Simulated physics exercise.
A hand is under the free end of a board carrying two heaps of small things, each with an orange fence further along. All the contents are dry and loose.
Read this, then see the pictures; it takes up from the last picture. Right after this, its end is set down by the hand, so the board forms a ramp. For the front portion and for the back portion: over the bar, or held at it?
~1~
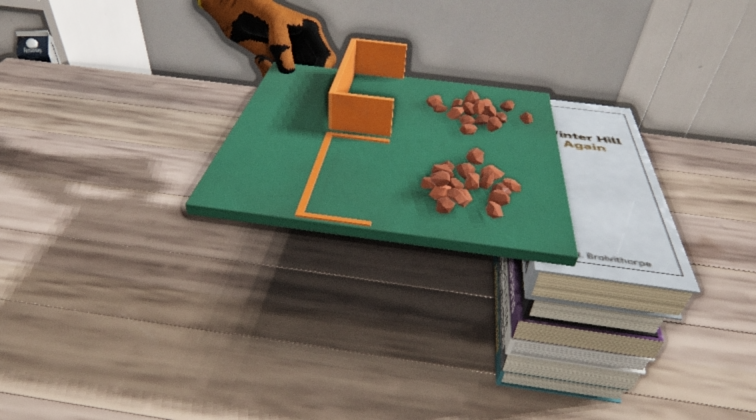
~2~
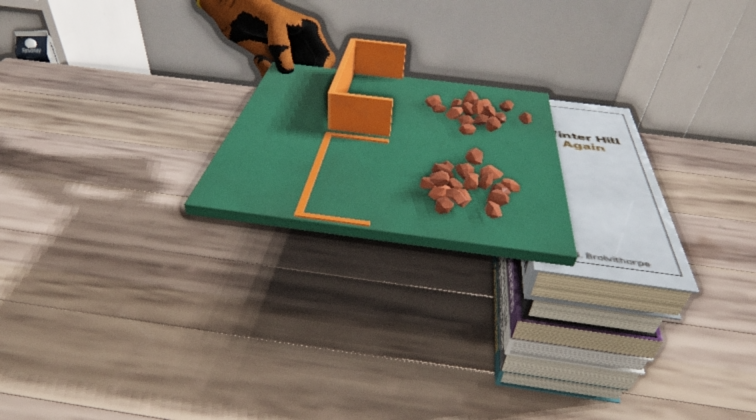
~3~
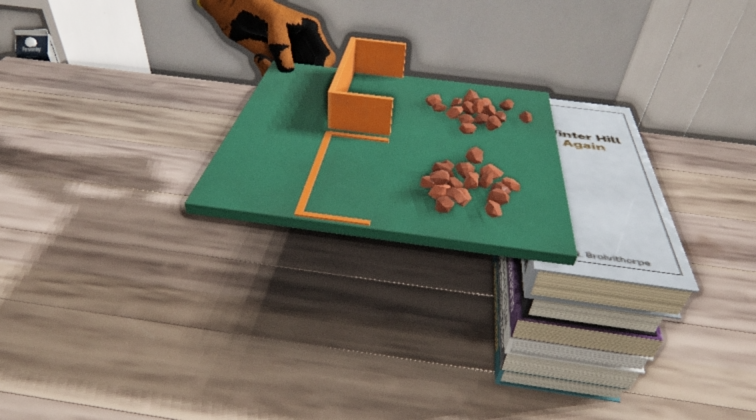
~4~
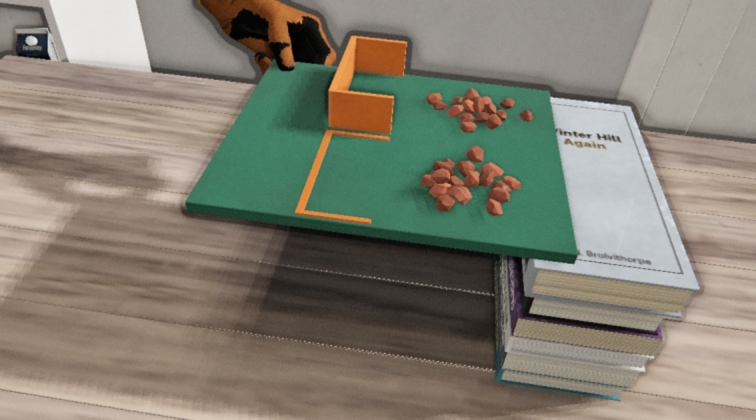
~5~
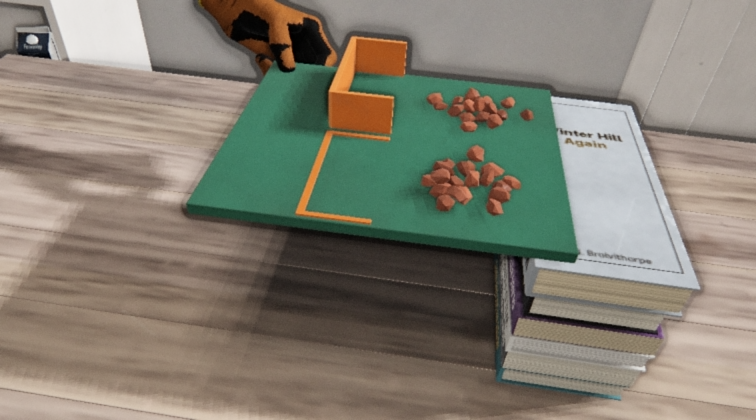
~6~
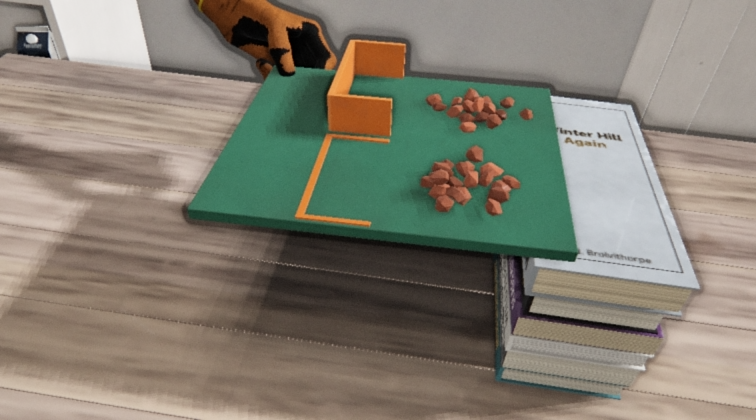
Front portion - over; back portion - held.
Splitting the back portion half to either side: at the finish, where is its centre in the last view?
Its middle ends up near (379, 179).
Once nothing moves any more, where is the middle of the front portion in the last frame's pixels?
Somewhere around (210, 284) once nothing moves.
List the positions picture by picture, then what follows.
Held end of the board at (201, 204), level; book pile at (586, 189), tall, over half the board's length; front portion at (471, 182), a few bits of crushed brick; back portion at (470, 110), a few bits of crushed brick; front bar at (316, 171), much lower than a piece; back bar at (343, 81), taller than the pieces, in the first frame.
Held end of the board at (200, 204), level; back portion at (469, 110), in the second frame.
Held end of the board at (201, 203), level; front portion at (471, 181), in the third frame.
Held end of the board at (201, 201), level; back portion at (470, 107), in the fourth frame.
Held end of the board at (202, 203), level; front portion at (472, 179), in the fifth frame.
Held end of the board at (203, 208), down by 2°; book pile at (586, 185); front portion at (471, 180), not moving; back portion at (470, 107), not moving; front bar at (316, 173); back bar at (343, 83), in the sixth frame.
Then, 0.77 s past the last view, board sloping at 15°; front portion where it was; back portion where it was.
Then, 1.60 s past the last view, board sloping at 29°; front portion on its way down; back portion has reached its bar.
Then, 2.57 s past the last view, board resting at 37°; front portion all past its bar; back portion has reached its bar.
Finally, board resting at 37°; front portion all past its bar; back portion gathered behind its bar.
